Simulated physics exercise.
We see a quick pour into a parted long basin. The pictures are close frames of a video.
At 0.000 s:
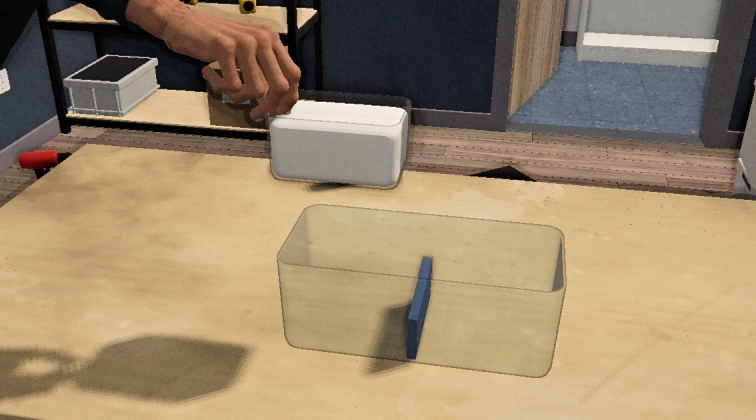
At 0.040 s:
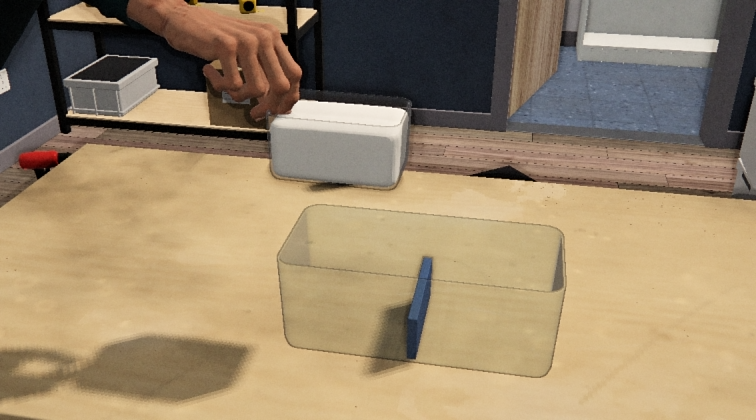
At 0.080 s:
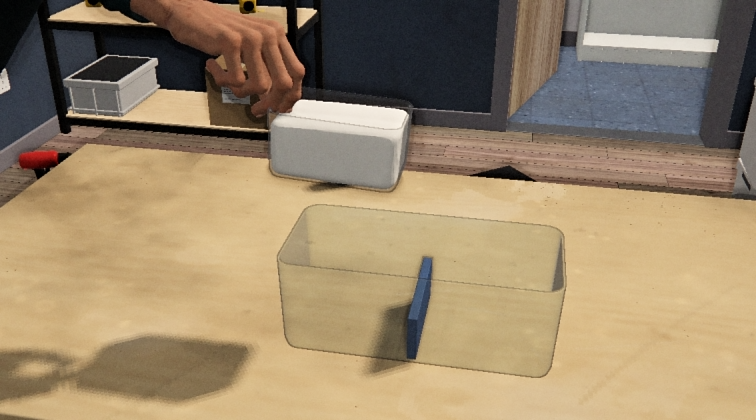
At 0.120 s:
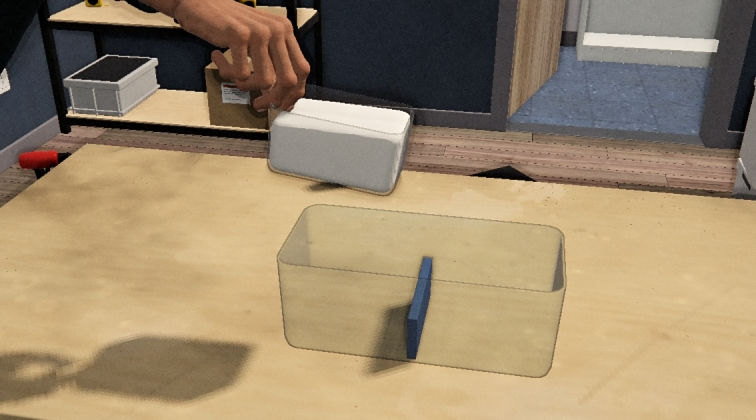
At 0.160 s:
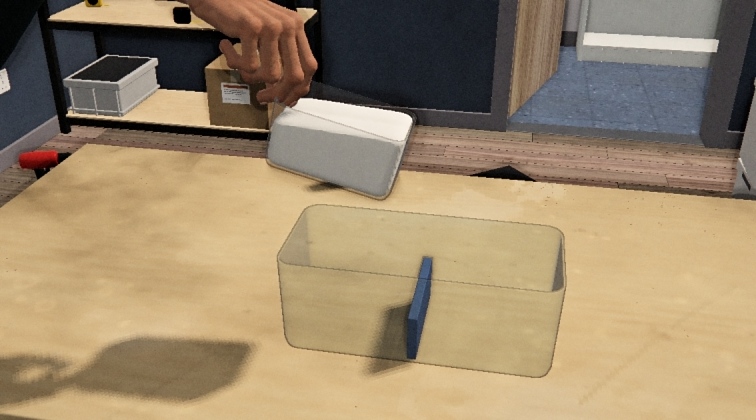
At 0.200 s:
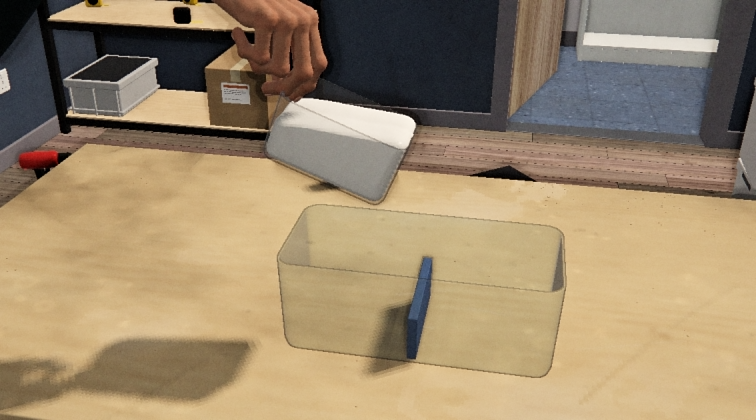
A hand beside a small clear container of white milk tilted it gradually down to the right, behind a long, see-through basin with a blue divider, which stayed still on the wooden table.
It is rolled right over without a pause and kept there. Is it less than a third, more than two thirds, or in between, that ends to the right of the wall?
In the end more than two thirds is right of the wall.
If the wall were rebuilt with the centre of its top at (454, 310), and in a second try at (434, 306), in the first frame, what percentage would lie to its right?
Roughly 40 per cent, and 55 per cent.
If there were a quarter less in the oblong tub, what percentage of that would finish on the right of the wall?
Near 65 %.
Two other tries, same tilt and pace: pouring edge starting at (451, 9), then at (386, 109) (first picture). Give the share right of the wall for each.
About 85 and 60 per cent.
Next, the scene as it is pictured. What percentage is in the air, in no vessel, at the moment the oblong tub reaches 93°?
Some 40 per cent.
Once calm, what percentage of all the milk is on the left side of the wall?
About 25 per cent.
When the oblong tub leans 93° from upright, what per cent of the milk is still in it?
Roughly 25 in a hundred.
A moment on, the oblong tub is tipped on its side and 27 per cent is still to pour, 0 is left of the wall and 31 right of it.
Next, the oblong tub is tipped right over and 3 per cent is still to pour, 19 is left of the wall and 74 right of it.
Then the oblong tub is tipped right over and 0 per cent is still to pour, 25 is left of the wall and 73 right of it.
Later the oblong tub is tipped right over and 0 per cent is still to pour, 25 is left of the wall and 73 right of it.
At rest 25 per cent lies left of the wall, 73 right of it and 2 outside.
